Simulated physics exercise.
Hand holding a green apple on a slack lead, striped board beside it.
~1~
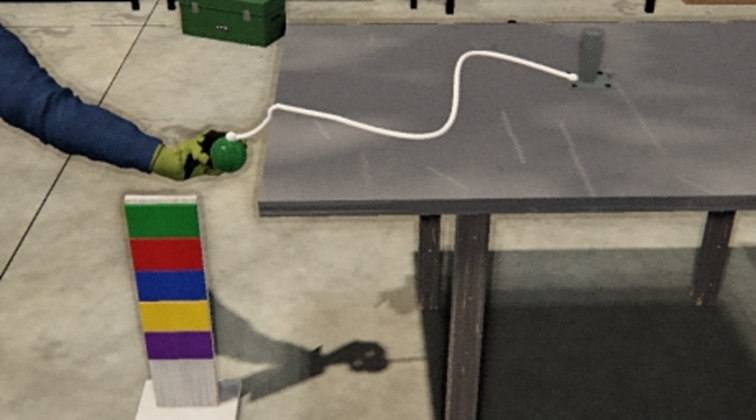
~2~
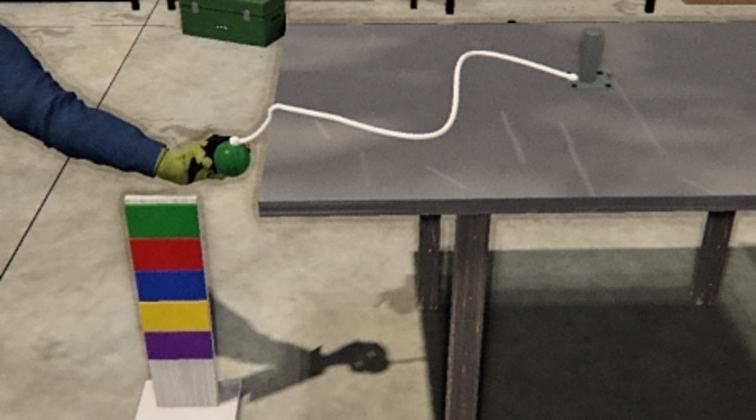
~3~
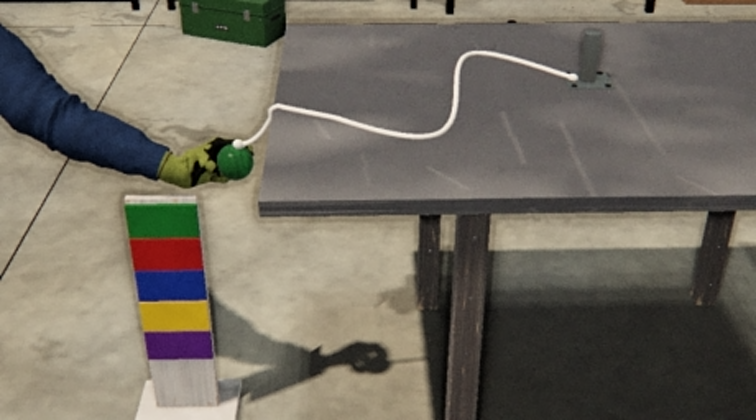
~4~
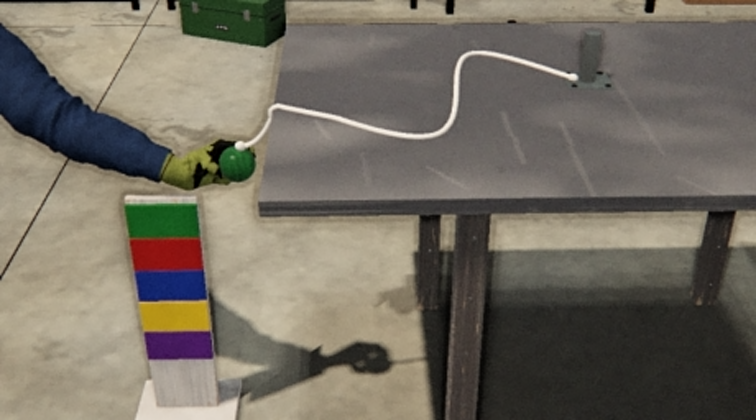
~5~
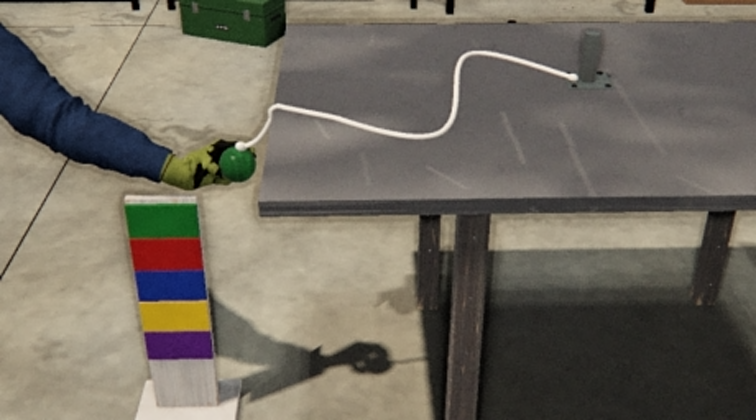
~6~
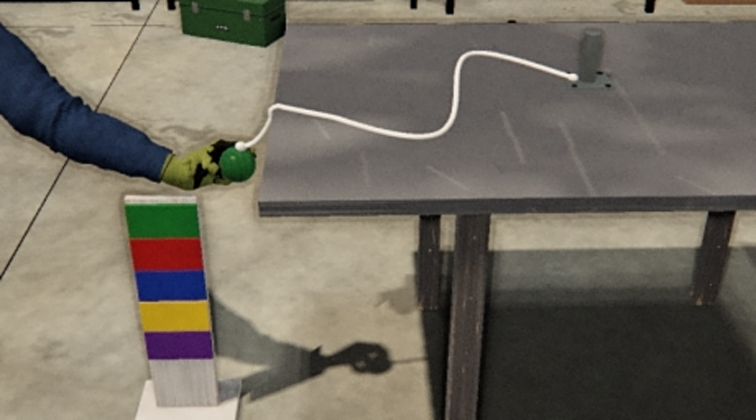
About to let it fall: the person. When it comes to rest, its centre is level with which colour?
The purple one.
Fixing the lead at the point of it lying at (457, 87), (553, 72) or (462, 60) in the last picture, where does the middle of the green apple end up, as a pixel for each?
Taking the tries in turn: (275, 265), (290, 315) and (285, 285).
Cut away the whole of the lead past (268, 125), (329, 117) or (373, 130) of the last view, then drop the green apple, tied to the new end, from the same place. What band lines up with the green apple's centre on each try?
Try 1 - yellow; try 2 - red; try 3 - green.
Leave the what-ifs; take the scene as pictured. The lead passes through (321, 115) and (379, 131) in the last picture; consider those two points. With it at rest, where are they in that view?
Near (287, 228) and (282, 177).
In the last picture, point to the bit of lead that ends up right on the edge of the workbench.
That spot is roughly at (451, 121).
Early on, apple near (279, 345); level with purple.
Midway, apple near (293, 316); level with purple.
Finally, apple near (292, 324); level with purple. The purple one.
